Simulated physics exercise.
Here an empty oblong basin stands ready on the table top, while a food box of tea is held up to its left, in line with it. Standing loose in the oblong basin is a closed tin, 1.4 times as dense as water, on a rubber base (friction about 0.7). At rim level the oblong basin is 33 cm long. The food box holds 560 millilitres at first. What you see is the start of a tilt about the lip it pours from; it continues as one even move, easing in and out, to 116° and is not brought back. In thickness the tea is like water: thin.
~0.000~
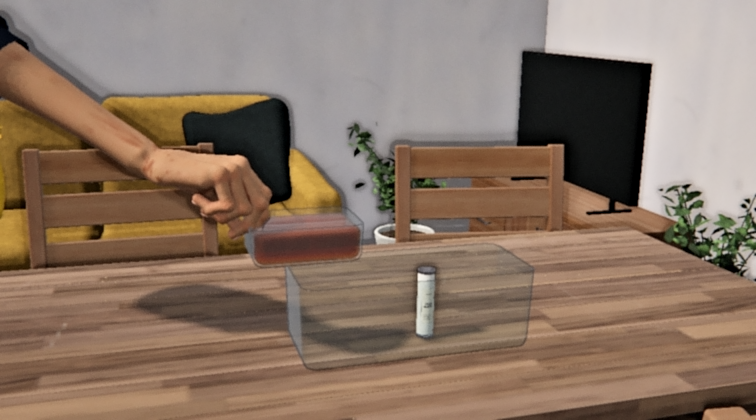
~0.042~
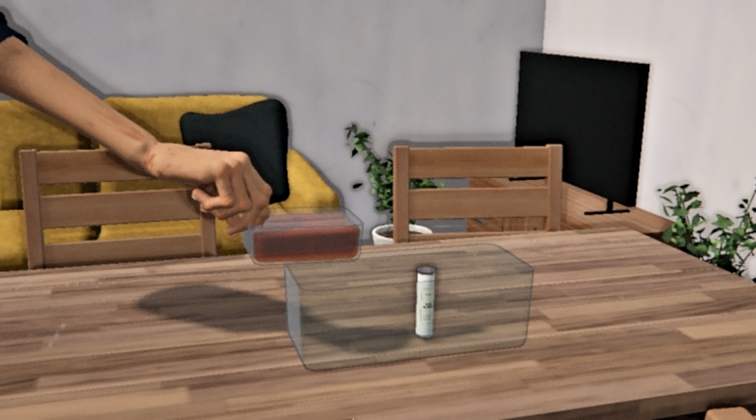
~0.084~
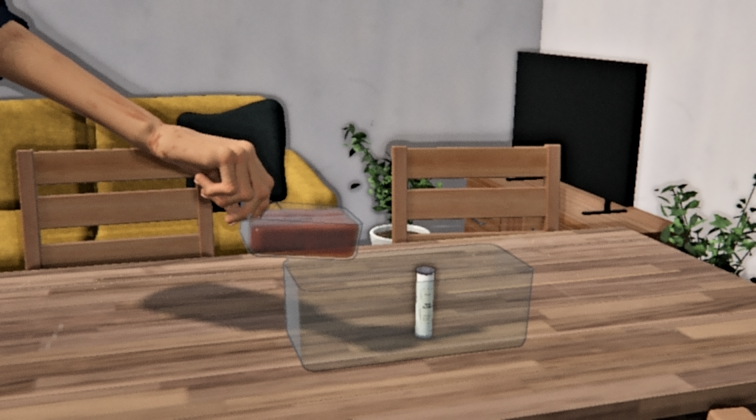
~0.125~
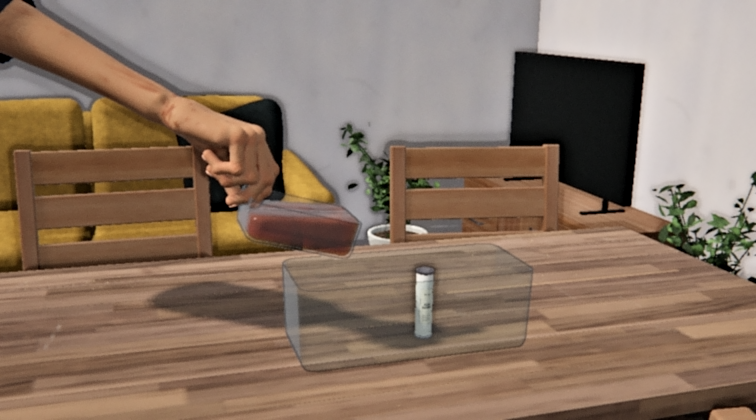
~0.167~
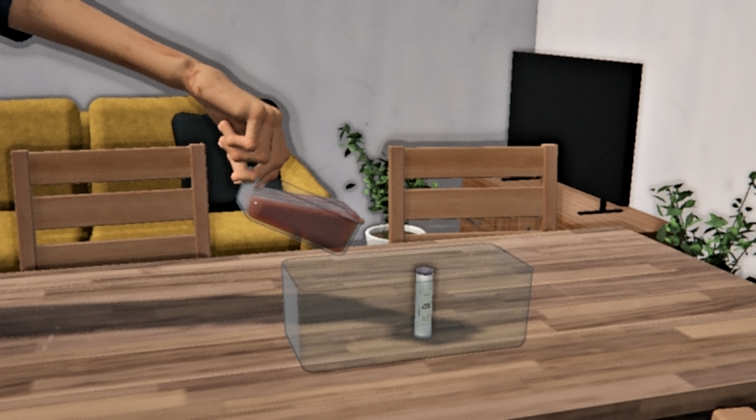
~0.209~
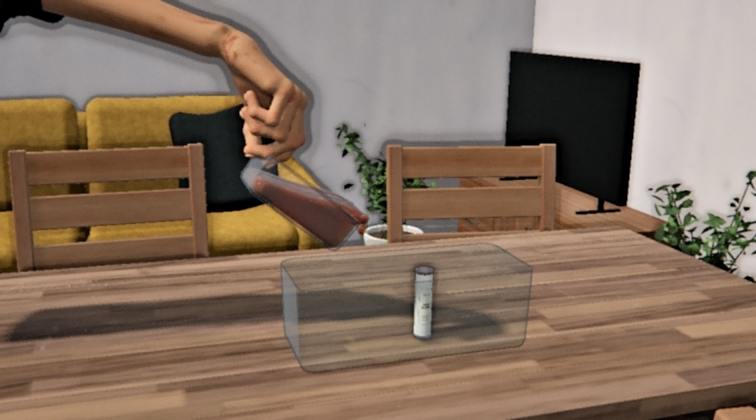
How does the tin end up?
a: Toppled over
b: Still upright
a.
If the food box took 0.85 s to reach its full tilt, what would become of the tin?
The tin tips over.
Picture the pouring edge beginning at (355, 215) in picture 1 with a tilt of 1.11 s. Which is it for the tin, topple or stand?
Result: Tin tipped over.
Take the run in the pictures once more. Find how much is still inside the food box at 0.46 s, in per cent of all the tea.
12 %.
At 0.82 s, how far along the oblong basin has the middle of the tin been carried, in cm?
Near 6 cm.
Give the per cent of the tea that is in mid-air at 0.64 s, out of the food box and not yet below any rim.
Near 7 percent.
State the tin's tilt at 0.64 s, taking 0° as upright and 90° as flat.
The tilt comes to near 55°.
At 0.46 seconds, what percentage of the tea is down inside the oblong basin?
At that time the basin holds about 38 per cent of the liquid.
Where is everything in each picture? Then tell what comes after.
Tilt 0°; pouring edge (355, 217); surface from (248, 226) to (353, 220); the oblong basin's rim runs from (293, 276) to (515, 257); the tin's top is at (427, 273), in the first picture.
Tilt 2°; pouring edge (355, 217); surface from (247, 225) to (352, 219), in the second picture.
Tilt 7°; pouring edge (354, 217); surface from (246, 219) to (351, 215), in the third picture.
Tilt 15°; pouring edge (353, 217); surface from (245, 209) to (352, 212); 1 per cent is over the edge, in the fourth picture.
Tilt 26°; pouring edge (352, 217); surface from (244, 193) to (342, 206); 5 per cent is over the edge, in the fifth picture.
Tilt 39°; pouring edge (351, 217); surface from (248, 174) to (330, 195); 10 per cent is over the edge, in the sixth picture.
After 0.46 s the tilt is 110° and 11 per cent is still to pour; the tin stands where it began.
After 0.64 s the tilt is 116° and 0 per cent is still to pour; the tin leans 57°.
After 0.82 s the tilt is 116° and 0 per cent is still to pour; the tin lies on its side.
After 1.03 s the tilt is 116° and 0 per cent is still to pour; the tin lies on its side.
In the end the tin lies on its side.
